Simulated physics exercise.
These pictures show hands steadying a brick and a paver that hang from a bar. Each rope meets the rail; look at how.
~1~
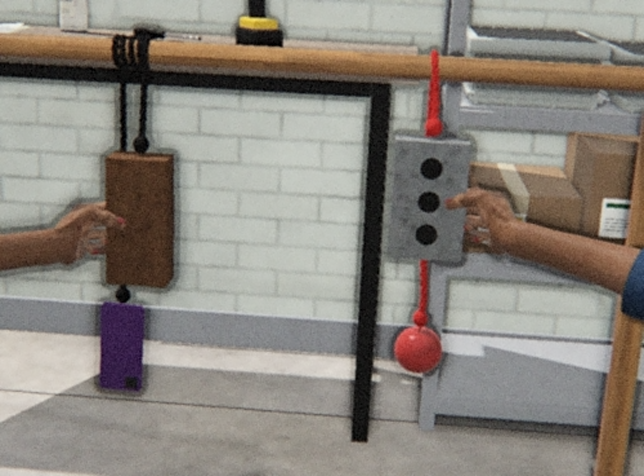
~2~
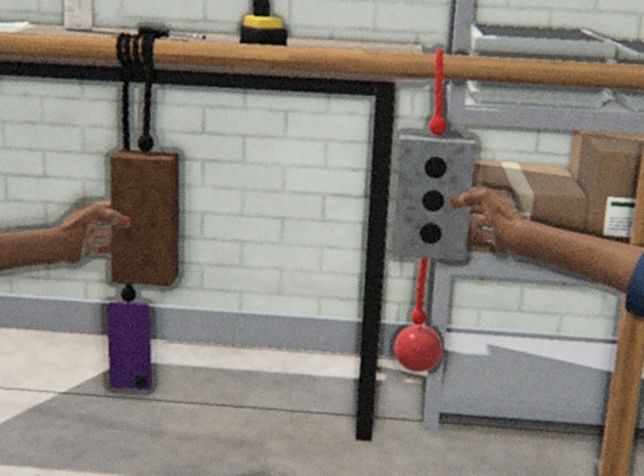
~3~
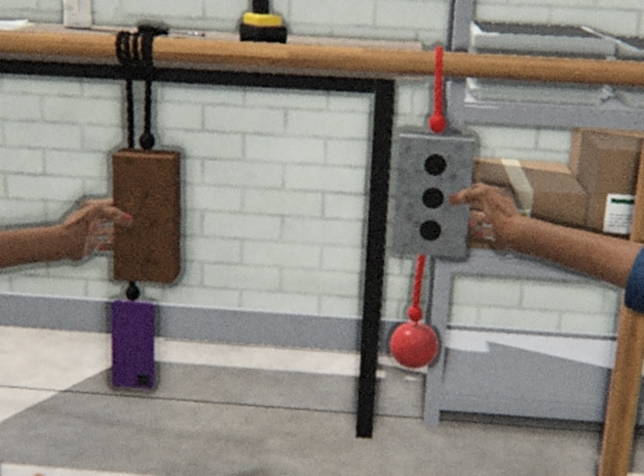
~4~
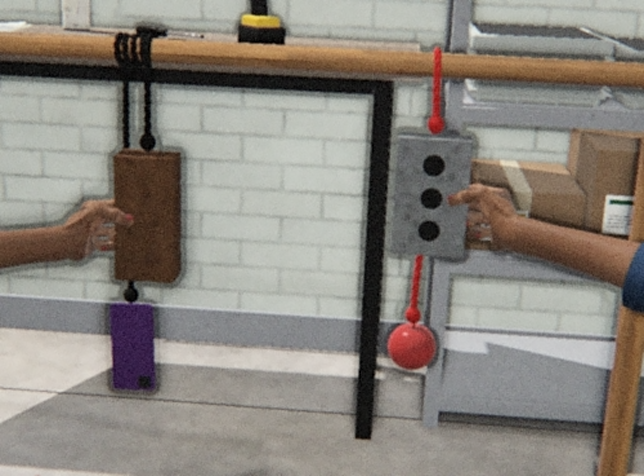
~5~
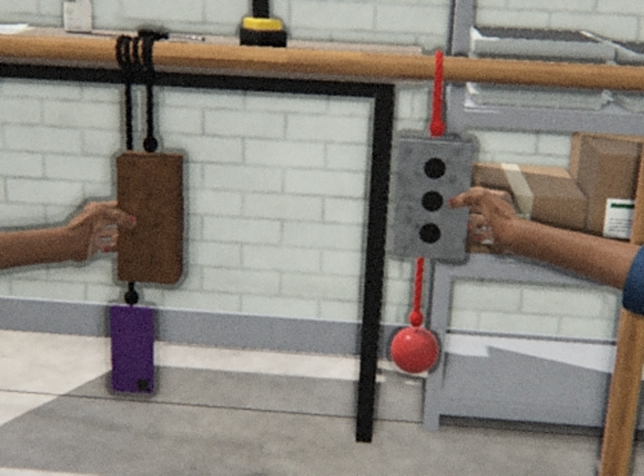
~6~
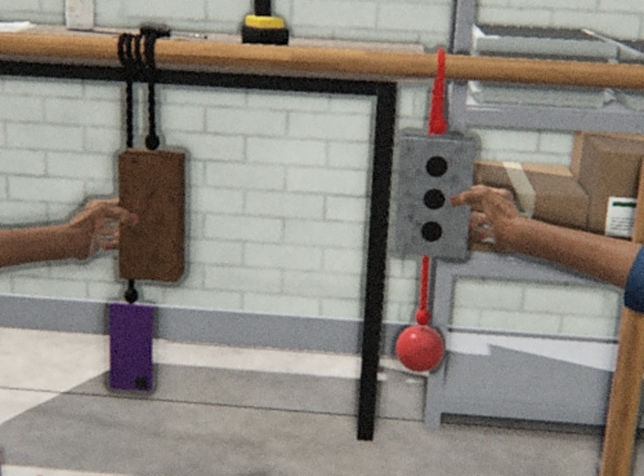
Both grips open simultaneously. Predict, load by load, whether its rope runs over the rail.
One by one: Well the brick stays right there as expected; well the paver gets pulled down as expected.
Then, 0.50 s past the final frame, brick still up near (150, 211); paver dropping near (415, 415).
Then, 0.80 s past the final frame, brick still up near (150, 212); paver on the floor.
When it is over, brick still up near (150, 212); paver on the floor. The brick stays hanging and the paver drops.
